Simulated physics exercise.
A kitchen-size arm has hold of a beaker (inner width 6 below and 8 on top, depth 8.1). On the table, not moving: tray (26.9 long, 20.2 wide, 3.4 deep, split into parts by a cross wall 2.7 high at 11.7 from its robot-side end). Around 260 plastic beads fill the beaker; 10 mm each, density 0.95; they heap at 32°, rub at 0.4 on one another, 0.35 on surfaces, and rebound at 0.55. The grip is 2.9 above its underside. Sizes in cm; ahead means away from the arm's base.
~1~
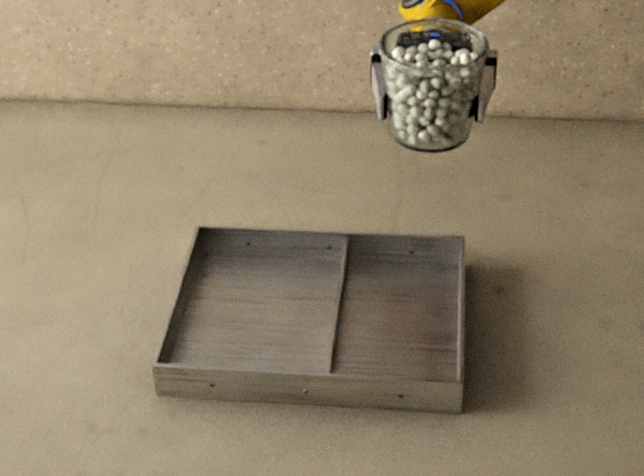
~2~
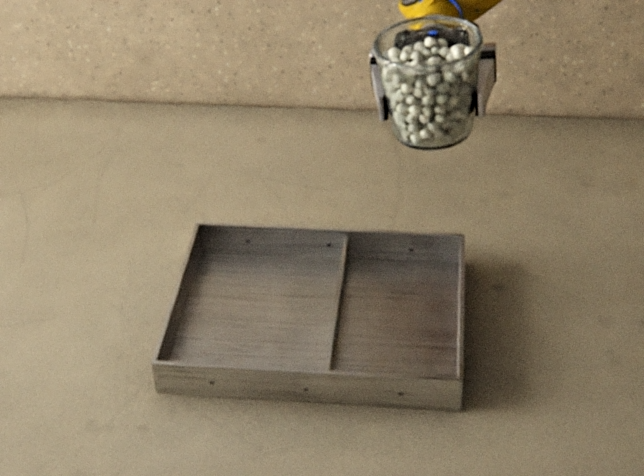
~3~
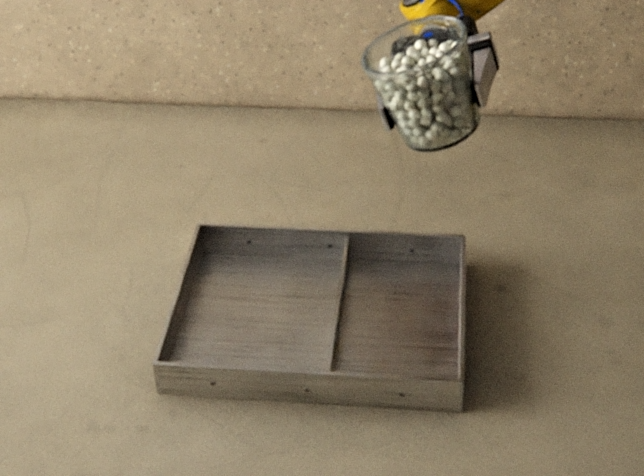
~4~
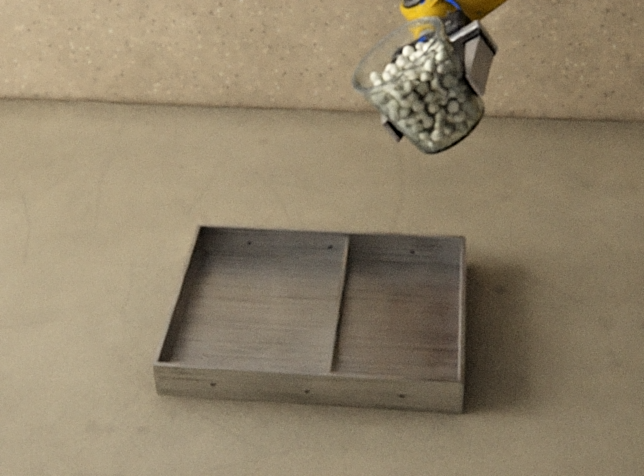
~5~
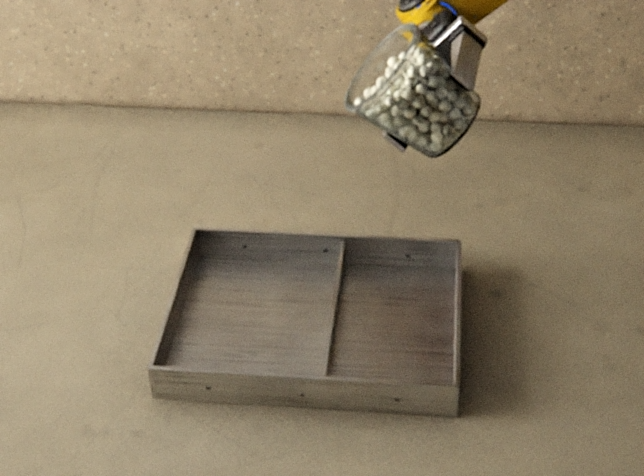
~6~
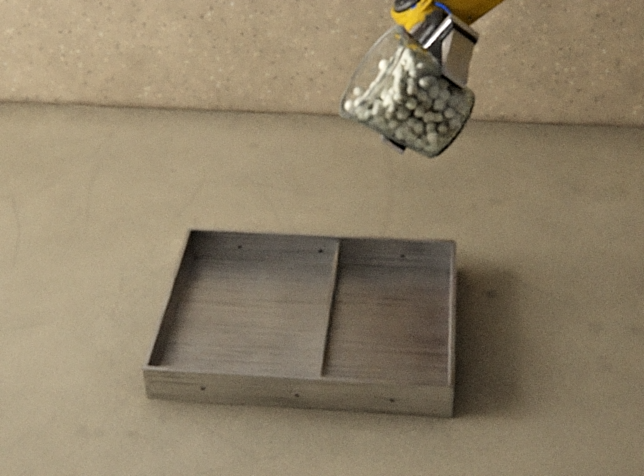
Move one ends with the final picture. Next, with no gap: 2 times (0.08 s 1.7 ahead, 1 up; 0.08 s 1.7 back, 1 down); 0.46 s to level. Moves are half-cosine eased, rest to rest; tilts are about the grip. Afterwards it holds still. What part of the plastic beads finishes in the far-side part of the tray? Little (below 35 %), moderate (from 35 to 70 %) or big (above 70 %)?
Share in the far-side part of the tray: Little (below 35 %).
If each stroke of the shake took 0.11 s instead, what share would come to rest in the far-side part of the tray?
It would be near 10 per cent.
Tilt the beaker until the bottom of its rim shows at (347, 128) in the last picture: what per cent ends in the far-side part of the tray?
About 55 per cent.
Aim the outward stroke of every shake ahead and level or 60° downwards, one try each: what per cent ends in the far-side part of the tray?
About 15 and 5 per cent.
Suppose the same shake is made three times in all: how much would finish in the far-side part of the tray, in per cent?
It would be near 30 per cent.
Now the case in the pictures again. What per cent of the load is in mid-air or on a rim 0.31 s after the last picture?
Roughly 13 per cent.
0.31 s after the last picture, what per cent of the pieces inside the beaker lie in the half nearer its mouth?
About 60 per cent.
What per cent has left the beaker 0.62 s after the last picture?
Near 25 per cent so far.
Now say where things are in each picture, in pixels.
The beaker middle at (432, 90), level; upper third of the load around (432, 69), from x 395 to 475, top at y 45; 260 in the beaker, in the first picture.
The beaker middle at (431, 88), tilted 5° forward; upper third of the load around (432, 67), from x 390 to 470, top at y 45, in the second picture.
The beaker middle at (428, 89), tilted 19° forward; upper third of the load around (428, 68), from x 385 to 470, top at y 45, in the third picture.
The beaker middle at (425, 92), tilted 35° forward; upper third of the load around (425, 73), from x 375 to 470, top at y 45, in the fourth picture.
The beaker middle at (418, 98), tilted 49° forward; upper third of the load around (417, 78), from x 360 to 470, top at y 50, in the fifth picture.
The beaker middle at (412, 99), tilted 54° forward; upper third of the load around (411, 81), from x 350 to 460, top at y 55; 260 in the beaker, in the sixth picture.
Then, 0.31 s on, tilted 54° forward, highest piece 29 above the table; 213 in the beaker, 12 in the far-side part, 35 in flight or on a rim.
Then, 0.62 s on, tilted 14° forward, highest piece 30 above the table; 191 in the beaker, 58 in the far-side part, 11 in flight or on a rim.
Then, 0.98 s on, level, highest piece 30 above the table; 191 in the beaker, 61 in the far-side part, 8 on the table or floor.
Then, 2.03 s on, level, highest piece 30 above the table; 191 in the beaker, 61 in the far-side part, 8 on the table or floor.
In the end, 191 in the beaker, 61 in the far-side part, 8 on the table or floor. That is 23 % in the far-side part of the tray.
